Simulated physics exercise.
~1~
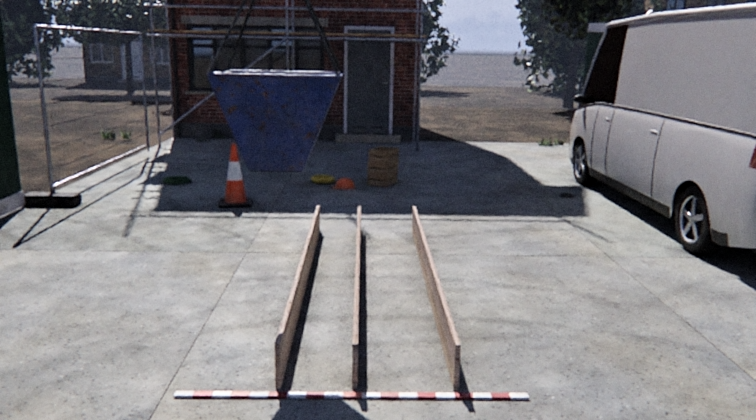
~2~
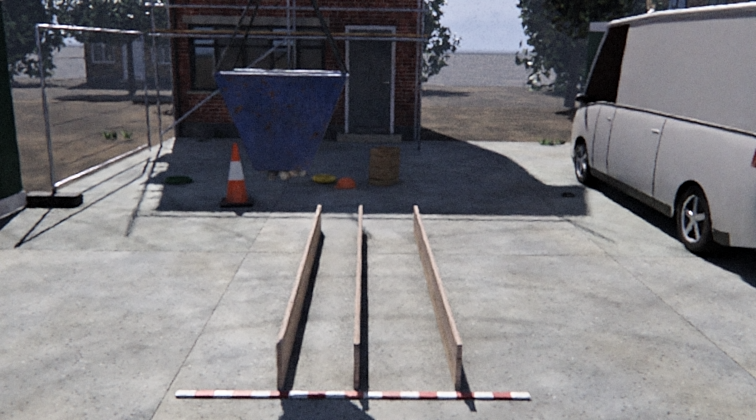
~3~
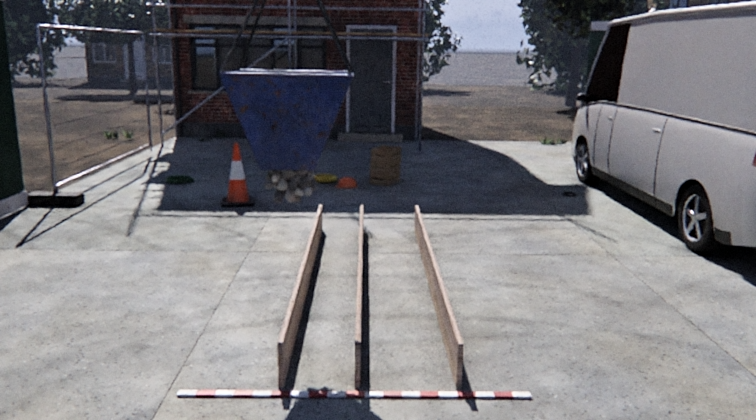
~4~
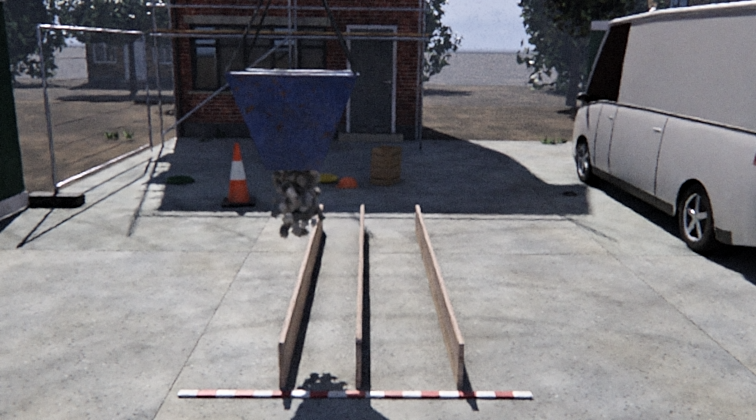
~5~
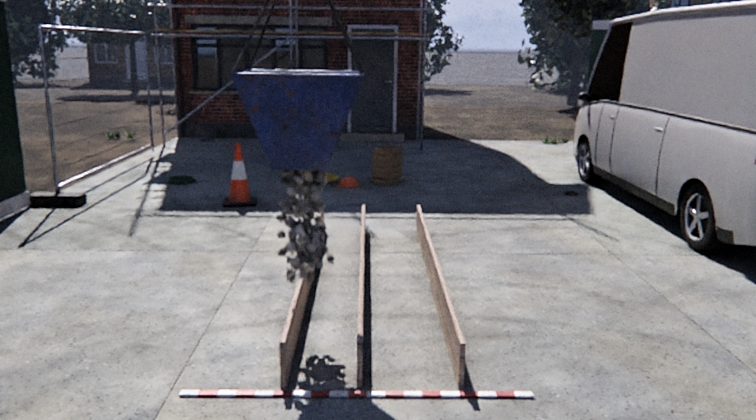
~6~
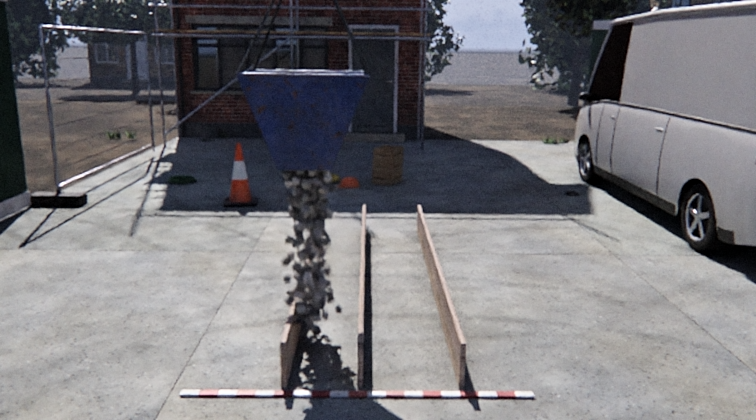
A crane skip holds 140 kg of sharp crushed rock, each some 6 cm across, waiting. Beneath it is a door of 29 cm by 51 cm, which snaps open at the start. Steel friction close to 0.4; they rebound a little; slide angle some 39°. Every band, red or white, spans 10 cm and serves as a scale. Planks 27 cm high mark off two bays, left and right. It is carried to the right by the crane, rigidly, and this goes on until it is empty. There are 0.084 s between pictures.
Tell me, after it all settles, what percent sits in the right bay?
I'd put it at about 5 percent.
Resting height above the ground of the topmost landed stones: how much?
About 36 cm above the ground.
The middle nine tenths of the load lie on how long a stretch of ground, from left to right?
About 50 cm.
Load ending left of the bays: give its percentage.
Roughly 0 in every hundred.
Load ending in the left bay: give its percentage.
Share: Near 95 in a hundred.
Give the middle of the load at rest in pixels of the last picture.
(331, 326).
Then, 0.3 s after the last picture, 20 % in the crane skip, 1 % falling or lying left of the bays, 79 % falling or lying in the left bay; the stones farthest right are at (356, 323).
Then, 0.7 s after the last picture, 0 % in the crane skip, 1 % falling or lying left of the bays, 97 % falling or lying in the left bay, 2 % falling or lying in the right bay; the stones farthest right are at (373, 304).
Then, 1.3 s after the last picture, 0 % in the crane skip, 1 % falling or lying left of the bays, 94 % falling or lying in the left bay, 5 % falling or lying in the right bay; the stones farthest right are at (441, 347).
Then, 2.2 s after the last picture, 0 % in the crane skip, 1 % falling or lying left of the bays, 94 % falling or lying in the left bay, 5 % falling or lying in the right bay; the stones farthest right are at (441, 347).
Then, 4.1 s after the last picture, 0 % in the crane skip, 1 % left of the bays, 94 % in the left bay, 5 % in the right bay; the stones farthest right are at (441, 347).
